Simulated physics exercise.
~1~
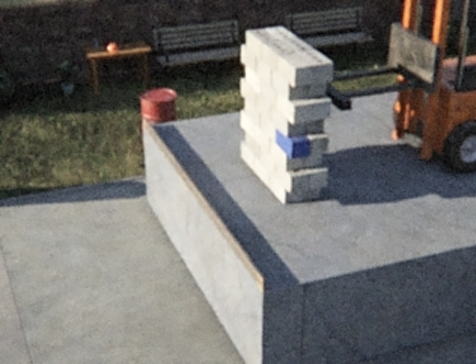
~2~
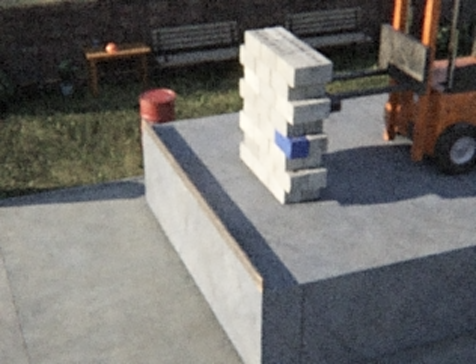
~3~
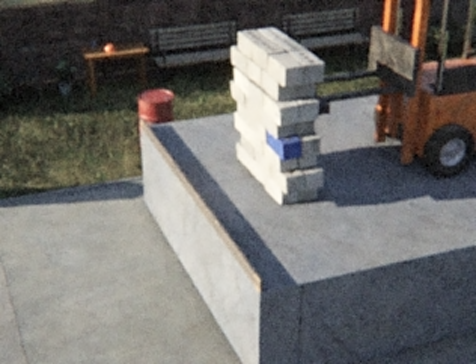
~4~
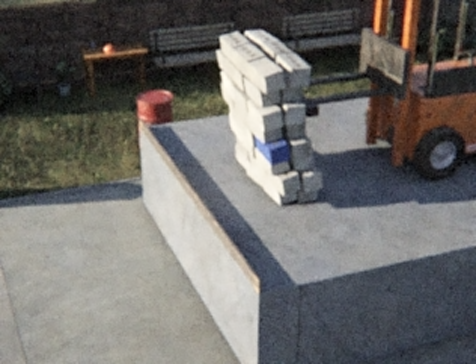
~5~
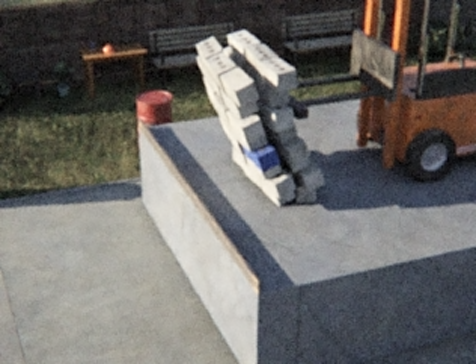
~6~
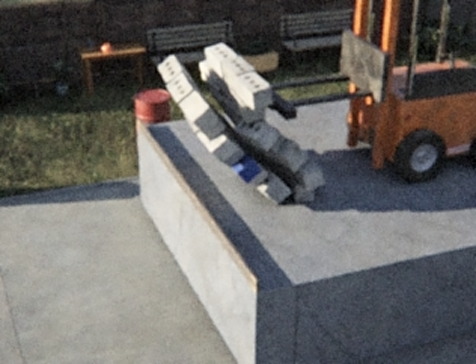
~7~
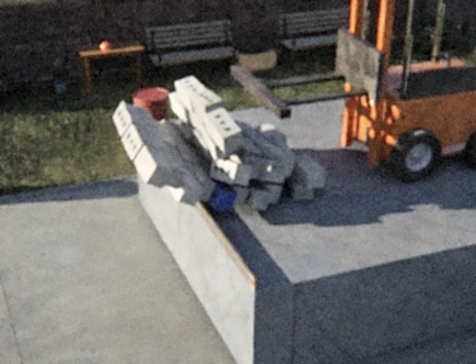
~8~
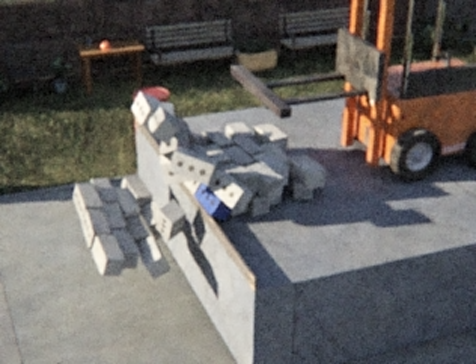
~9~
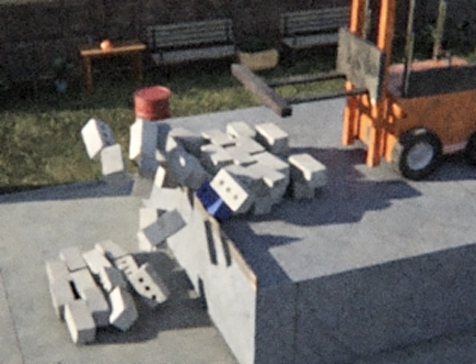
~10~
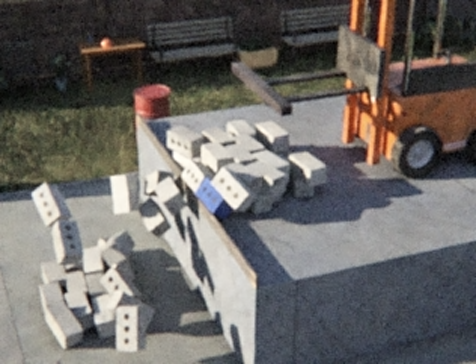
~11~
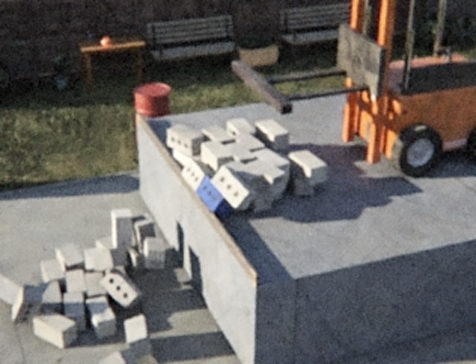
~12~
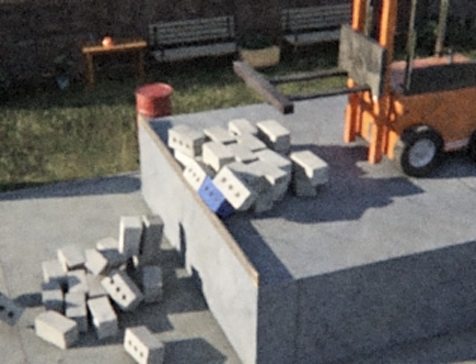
An orange forklift topples a stack of blocks, spilling many over the raised deck's edge.
